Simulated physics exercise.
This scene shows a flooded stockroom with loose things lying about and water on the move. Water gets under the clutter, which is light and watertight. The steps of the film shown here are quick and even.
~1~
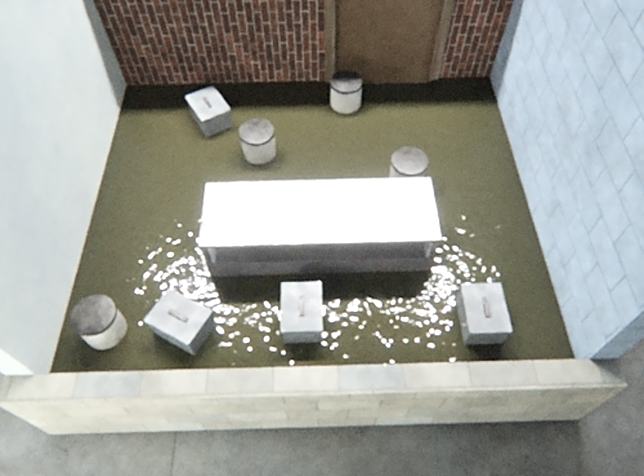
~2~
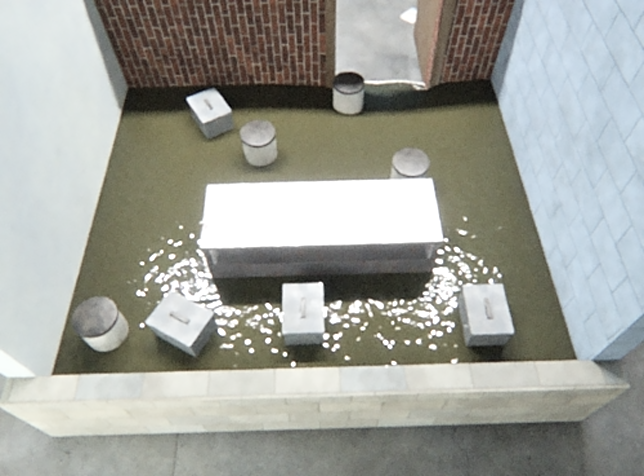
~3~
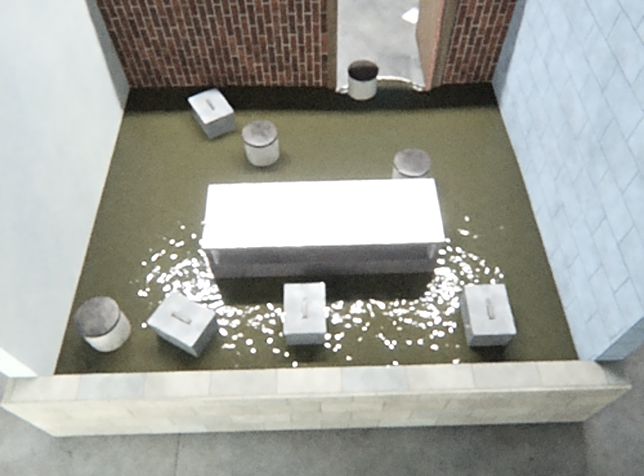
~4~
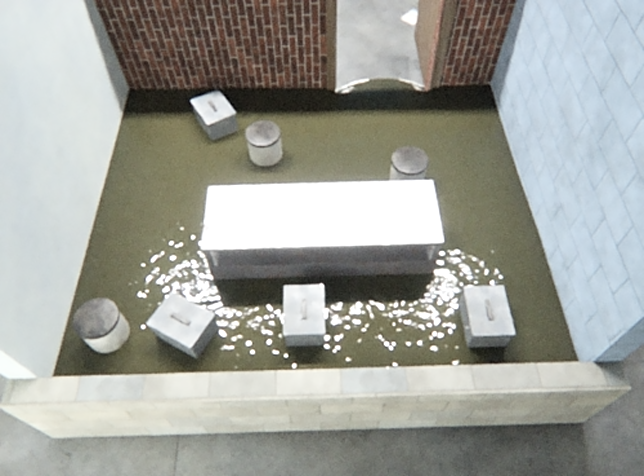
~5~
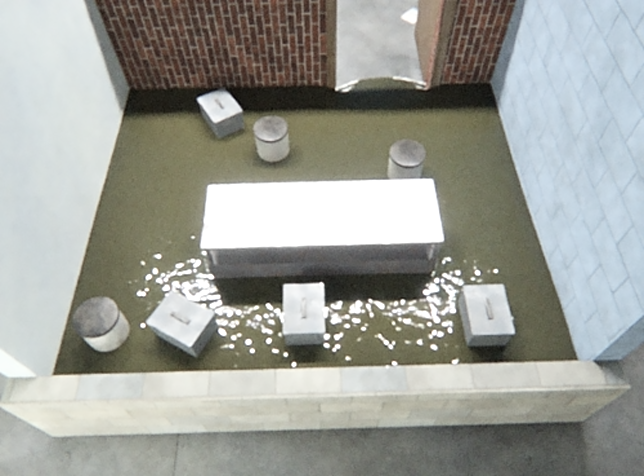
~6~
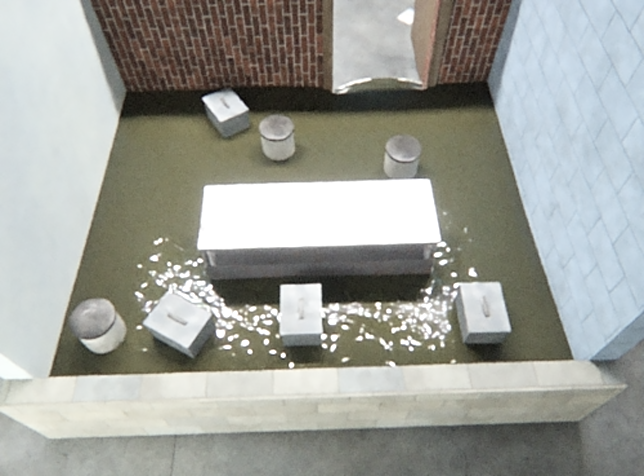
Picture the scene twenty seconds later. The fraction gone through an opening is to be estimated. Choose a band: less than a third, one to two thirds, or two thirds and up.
One to two thirds.
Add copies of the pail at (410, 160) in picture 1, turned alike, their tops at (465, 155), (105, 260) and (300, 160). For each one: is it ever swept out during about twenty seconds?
Going one by one, I'd say it leaves, then it doesn't leave, then it leaves.
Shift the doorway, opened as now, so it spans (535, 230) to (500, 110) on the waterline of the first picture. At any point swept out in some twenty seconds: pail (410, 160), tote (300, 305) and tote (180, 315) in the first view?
Object by object: Drifts out, drifts out, never exits.
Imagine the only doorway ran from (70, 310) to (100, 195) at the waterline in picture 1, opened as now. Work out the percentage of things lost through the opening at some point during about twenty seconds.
Share: Near 90 %.
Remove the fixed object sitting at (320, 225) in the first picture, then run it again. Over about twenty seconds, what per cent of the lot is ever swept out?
Result: Approx. 50 %.
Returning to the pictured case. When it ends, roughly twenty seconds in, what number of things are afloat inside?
The answer is 3.
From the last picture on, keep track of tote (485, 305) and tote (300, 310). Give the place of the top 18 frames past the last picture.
Look for them around (482, 179) and (334, 312).
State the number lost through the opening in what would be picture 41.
The number comes out at 5.
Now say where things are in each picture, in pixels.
The first frame shows a pail at (410, 160), afloat; a pail at (257, 131), afloat; 0 of 8 have shifted.
The second frame shows a pail at (411, 162), afloat; a pail at (258, 133), afloat; 1 of 8 have shifted.
The third frame shows a pail at (413, 162), afloat; a pail at (260, 133), afloat; 1 of 8 have shifted.
The fourth frame shows a pail at (410, 160), afloat, close to its start; a pail at (263, 133) floats, close to its start; 2 of 8 have shifted.
The fifth frame shows a pail at (408, 153) floats, close to its start; a pail at (271, 128) floats, close to its start; 4 of 8 have shifted.
The sixth frame shows a pail at (404, 148) floats, close to its start; a pail at (277, 127), afloat, close to its start; 4 of 8 have shifted.
A moment on, 1 of 8 are out; 7 afloat.
Next, 4 of 8 are out; 4 afloat.
Later, 5 of 8 are out; 3 afloat.
In the end, 5 of 8 are out; 3 afloat.
